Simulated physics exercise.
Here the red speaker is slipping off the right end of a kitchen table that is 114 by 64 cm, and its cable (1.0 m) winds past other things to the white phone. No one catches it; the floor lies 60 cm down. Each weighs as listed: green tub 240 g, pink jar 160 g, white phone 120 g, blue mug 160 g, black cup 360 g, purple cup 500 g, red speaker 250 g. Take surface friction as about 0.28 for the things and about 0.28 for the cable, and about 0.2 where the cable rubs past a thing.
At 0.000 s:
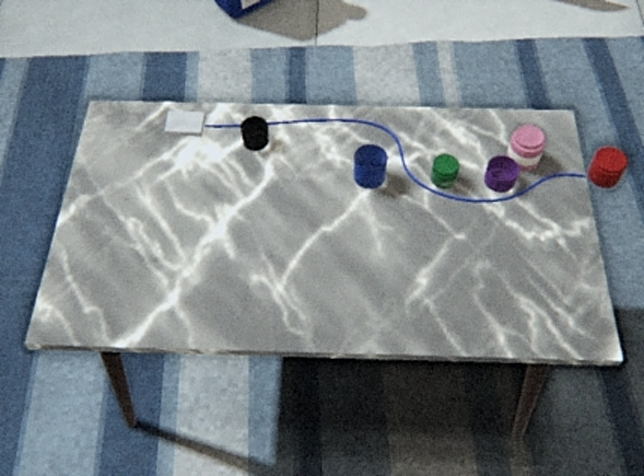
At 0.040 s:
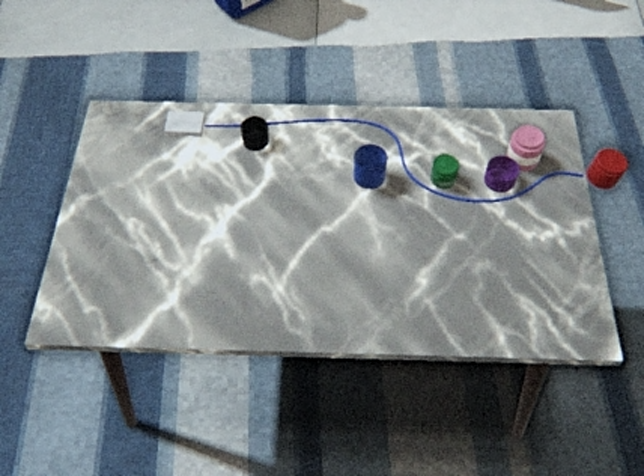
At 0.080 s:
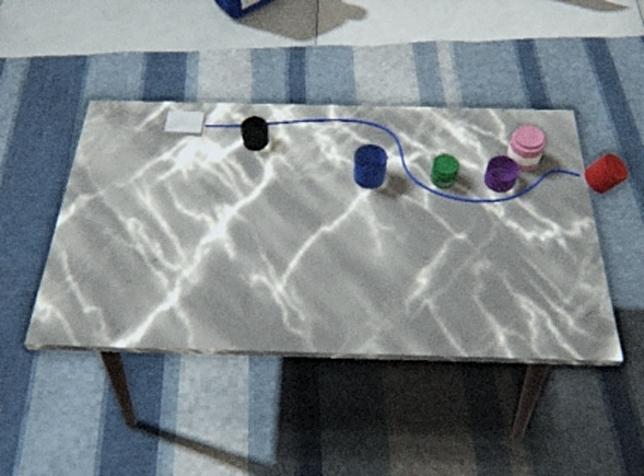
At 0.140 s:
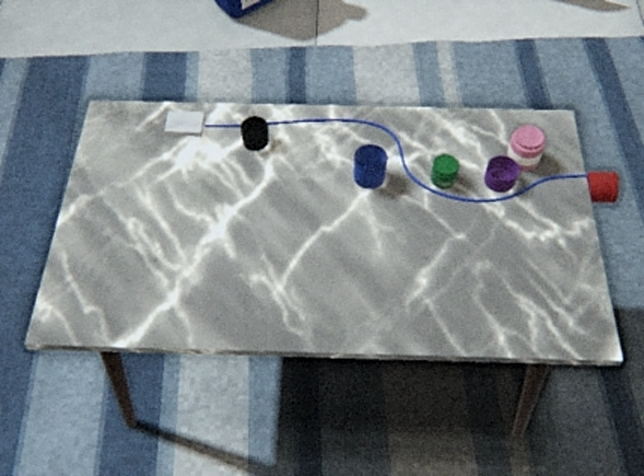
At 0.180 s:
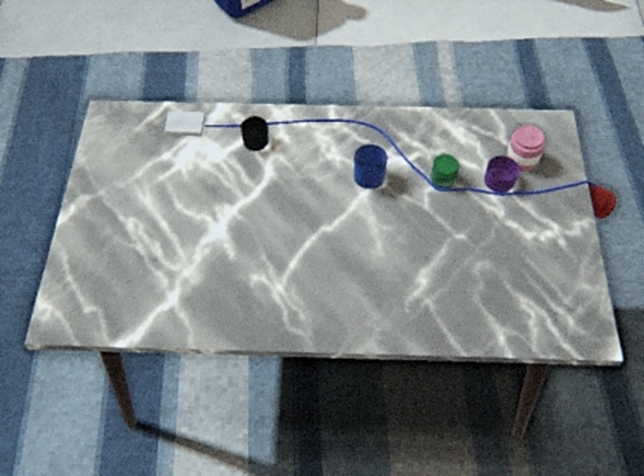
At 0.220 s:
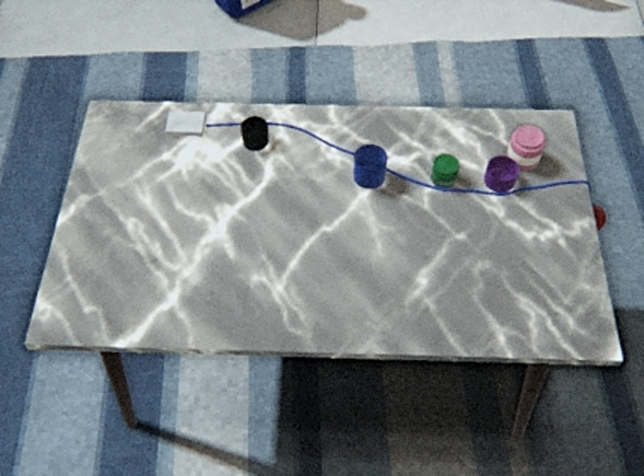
Marble-patterned table with small coloured containers standing still as a red cylinder drops past the right edge, pulling its blue cord straighter.
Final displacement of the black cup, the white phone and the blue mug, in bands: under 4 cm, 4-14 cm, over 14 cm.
At the end, black cup almost static. White phone greatly displaced. Blue mug almost static.
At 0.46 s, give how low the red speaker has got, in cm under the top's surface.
Depth: About 35 cm.
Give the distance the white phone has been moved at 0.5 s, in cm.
Roughly 20 cm.
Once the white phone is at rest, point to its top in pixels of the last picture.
Roughly at (479, 154).
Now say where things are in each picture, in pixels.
The first frame shows black cup (254, 126); white phone (185, 121); blue mug (371, 157); cable runs through (543, 180) (465, 200) (401, 151) (336, 120).
The second frame shows red speaker (611, 160); cable runs through (543, 179) (401, 151).
The third frame shows red speaker (606, 174); cable runs through (542, 179) (401, 151).
The fourth frame shows red speaker (601, 187); cable runs through (544, 180) (401, 151).
The fifth frame shows red speaker (596, 201); cable runs through (565, 187) (402, 155).
The sixth frame shows black cup (254, 126); white phone (185, 121); blue mug (371, 157); cable runs through (586, 182) (407, 178) (331, 145).
By 0.5 s, the cable's tail end at (288, 124); white phone 20 cm off its start, black cup 2 cm off its start, red speaker over the edge.
By 0.7 s, the cable's tail end at (405, 148); white phone 49 cm off its start, black cup 2 cm off its start, red speaker over the edge.
By 1.0 s, the cable's tail end at (456, 161); white phone 66 cm off its start at (476, 152), black cup 2 cm off its start at (261, 131), red speaker over the edge.
By 1.2 s, the cable's tail end at (459, 162); white phone 67 cm off its start, black cup 2 cm off its start, red speaker over the edge.
By 2.4 s, the cable's tail end at (459, 162); white phone 67 cm off its start at (479, 154), black cup 2 cm off its start at (261, 131), blue mug 1 cm off its start at (370, 159), red speaker over the edge.
